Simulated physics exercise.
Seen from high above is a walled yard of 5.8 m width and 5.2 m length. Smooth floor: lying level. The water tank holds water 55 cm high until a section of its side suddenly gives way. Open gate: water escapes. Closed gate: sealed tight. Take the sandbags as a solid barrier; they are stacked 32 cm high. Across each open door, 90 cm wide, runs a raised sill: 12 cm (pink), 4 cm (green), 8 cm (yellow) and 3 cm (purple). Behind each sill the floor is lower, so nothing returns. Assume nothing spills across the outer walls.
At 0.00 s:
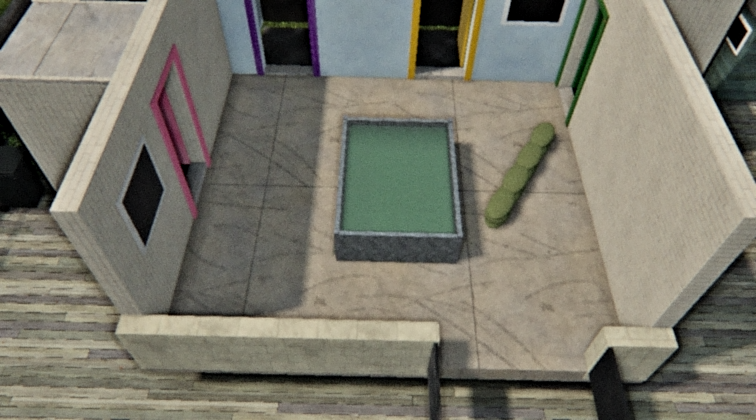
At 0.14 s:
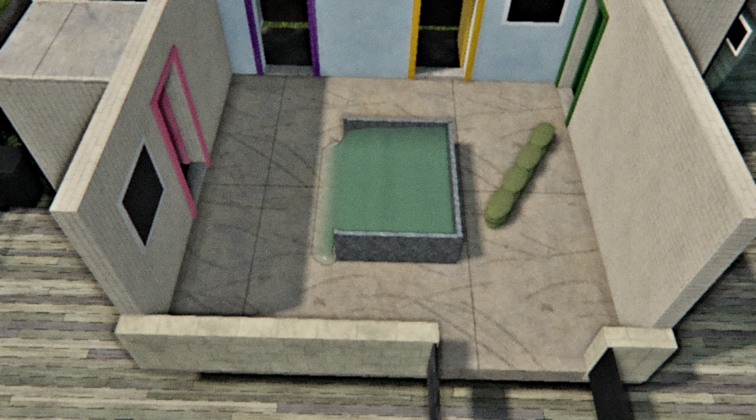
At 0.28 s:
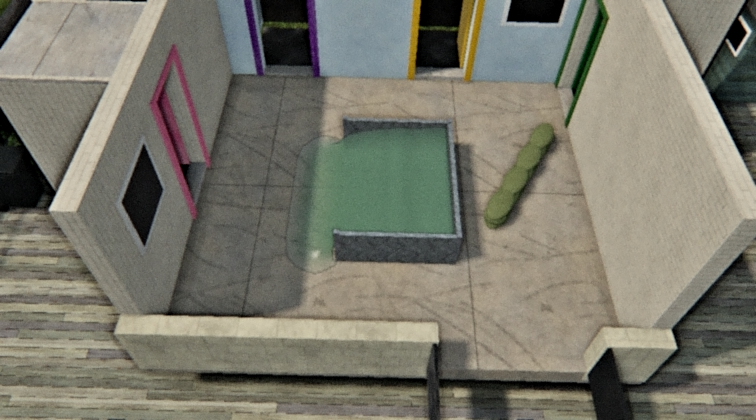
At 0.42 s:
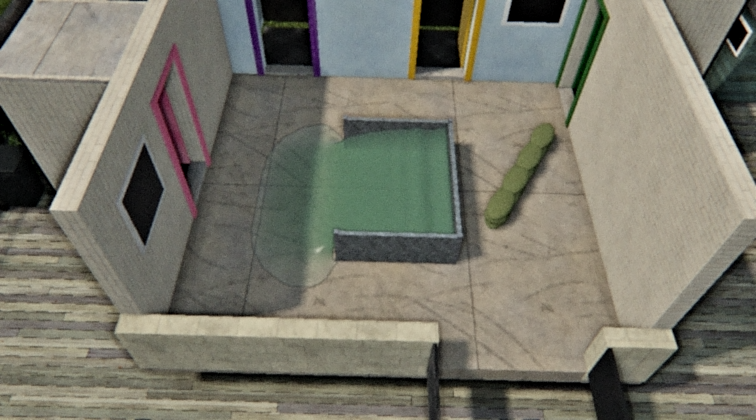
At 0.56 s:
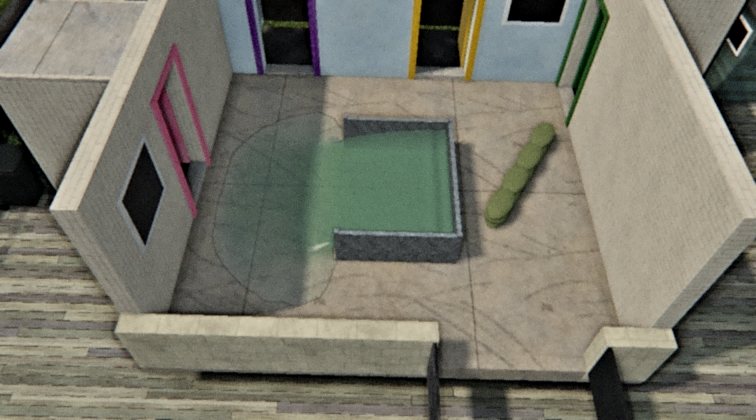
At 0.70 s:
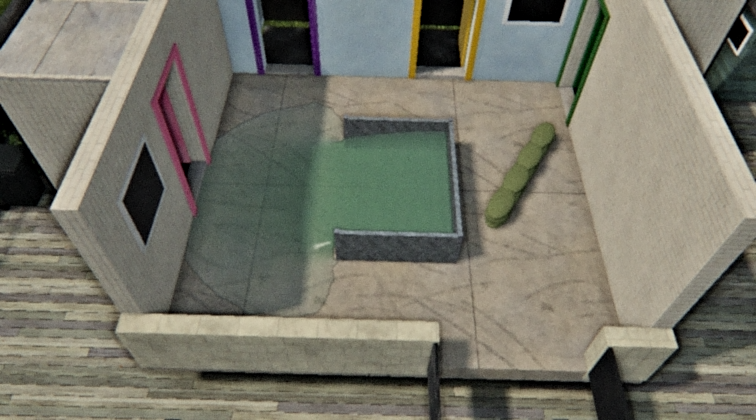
In a walled yard seen from above, a grey-walled tank of green water stands whole and still beside a row of rounded green shapes. Its left side opens and water pours out onto the floor, spreading leftward in a widening rounded sheet that reaches the wall with the pink-edged door.
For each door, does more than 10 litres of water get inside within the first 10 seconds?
Result: Pink door: Beyond the limit, green door: Beyond the limit, yellow door: Short of the limit, purple door: Beyond the limit.
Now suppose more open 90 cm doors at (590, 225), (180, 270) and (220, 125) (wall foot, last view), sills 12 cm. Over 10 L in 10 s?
Note, doorways in listed order: Stays short, goes beyond, goes beyond.
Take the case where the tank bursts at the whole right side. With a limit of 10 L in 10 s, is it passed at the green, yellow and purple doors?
So green tops it, yellow tops it, purple stays lower.
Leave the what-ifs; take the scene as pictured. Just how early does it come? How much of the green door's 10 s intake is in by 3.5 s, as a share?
Some 0 per cent by then.
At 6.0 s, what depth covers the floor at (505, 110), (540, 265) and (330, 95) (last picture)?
2, 2 and 7 cm.
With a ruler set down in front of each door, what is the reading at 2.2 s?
Readings (cm): Pink = 28; green = 0; yellow = 0; purple = 8.
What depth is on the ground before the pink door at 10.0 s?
It's about 4.0 cm.
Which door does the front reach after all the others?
Green.
After 1.4 s water covers 35 % of the floor and is deepest (36 cm) near (203, 187); pink door 34 cm at the sill, 79 L in, green door not reached, yellow door not reached, purple door not reached.
After 2.2 s water covers 35 % of the floor and is deepest (34 cm) near (162, 341); pink door 28 cm at the sill, 183 L in, green door not reached, yellow door not reached, purple door 8 cm at the sill, 0 L in.
After 3.5 s water covers 55 % of the floor and is deepest (20 cm) near (232, 80); pink door 15 cm at the sill, 240 L in, green door not reached, yellow door not reached, purple door 12 cm at the sill, 39 L in.
After 6.0 s water covers 85 % of the floor and is deepest (12 cm) near (622, 354); pink door 7 cm at the sill, 244 L in, green door 7 cm at the sill, 1 L in, yellow door 3 cm at the sill, 0 L in, purple door 8 cm at the sill, 113 L in.
After 10.0 s water covers 95 % of the floor and is deepest (9 cm) near (577, 226); pink door 4 cm at the sill, 244 L in, green door 8 cm at the sill, 31 L in, yellow door 3 cm at the sill, 0 L in, purple door 5 cm at the sill, 146 L in.
